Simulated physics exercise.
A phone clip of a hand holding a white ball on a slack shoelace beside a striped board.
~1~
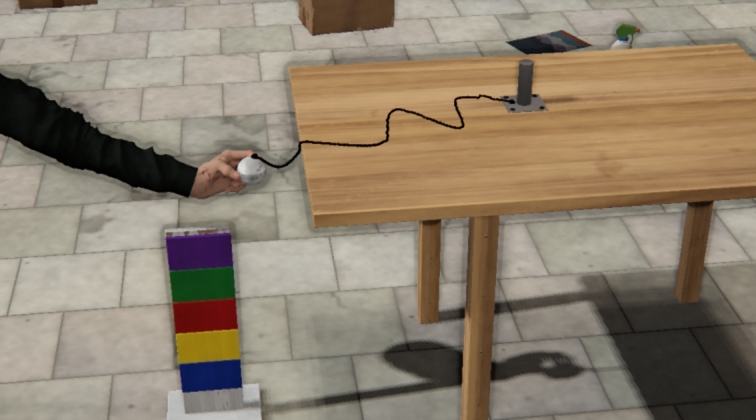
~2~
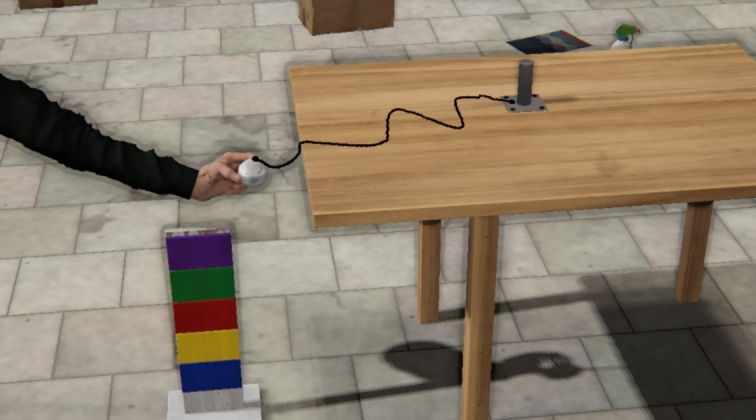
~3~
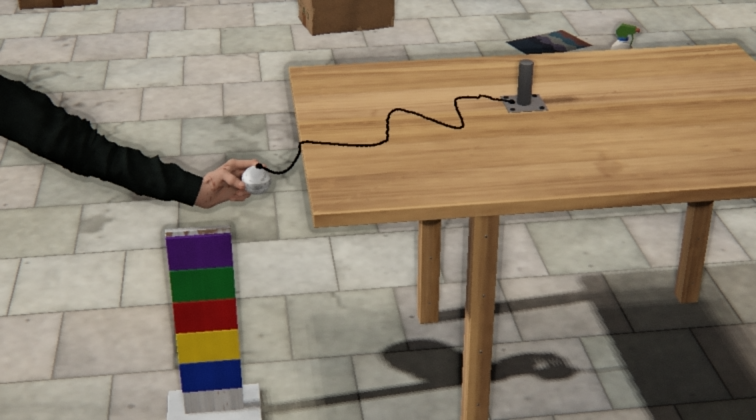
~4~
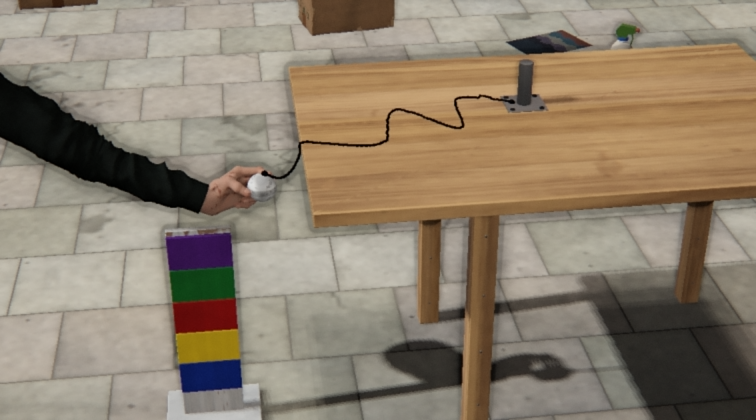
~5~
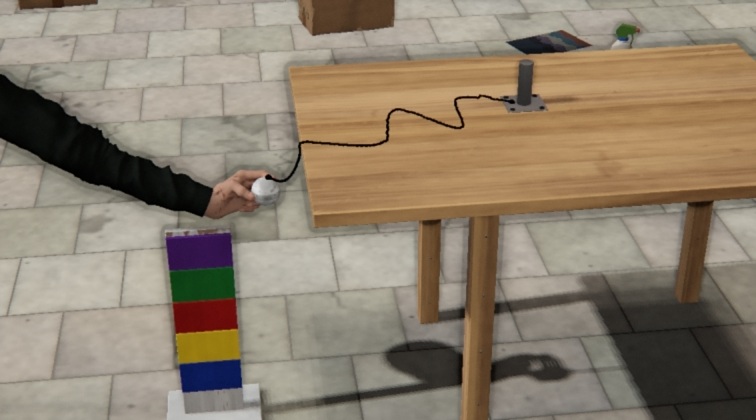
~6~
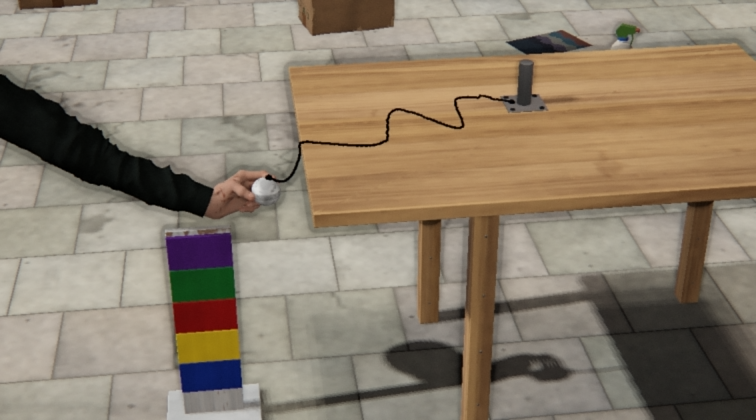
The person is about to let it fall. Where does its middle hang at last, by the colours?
Its middle rests at the yellow band.
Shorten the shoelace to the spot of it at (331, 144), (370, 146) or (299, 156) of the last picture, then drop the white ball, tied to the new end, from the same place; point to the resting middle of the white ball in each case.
In that order: (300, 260), (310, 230) and (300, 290).
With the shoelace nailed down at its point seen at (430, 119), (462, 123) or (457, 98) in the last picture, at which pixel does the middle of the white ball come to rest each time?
Near (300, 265), (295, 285) and (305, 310).
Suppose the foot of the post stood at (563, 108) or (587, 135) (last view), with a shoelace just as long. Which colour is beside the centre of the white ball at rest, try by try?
Try by try: Red; red.
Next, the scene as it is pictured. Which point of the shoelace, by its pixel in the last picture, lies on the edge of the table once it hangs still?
The one at (391, 113).
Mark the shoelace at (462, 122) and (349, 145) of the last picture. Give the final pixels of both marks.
Near (397, 119) and (304, 230).
A little later, ball near (310, 303); level with red.
Next, ball near (309, 326); level with yellow.
When it is over, ball near (312, 329); level with yellow. The yellow one.
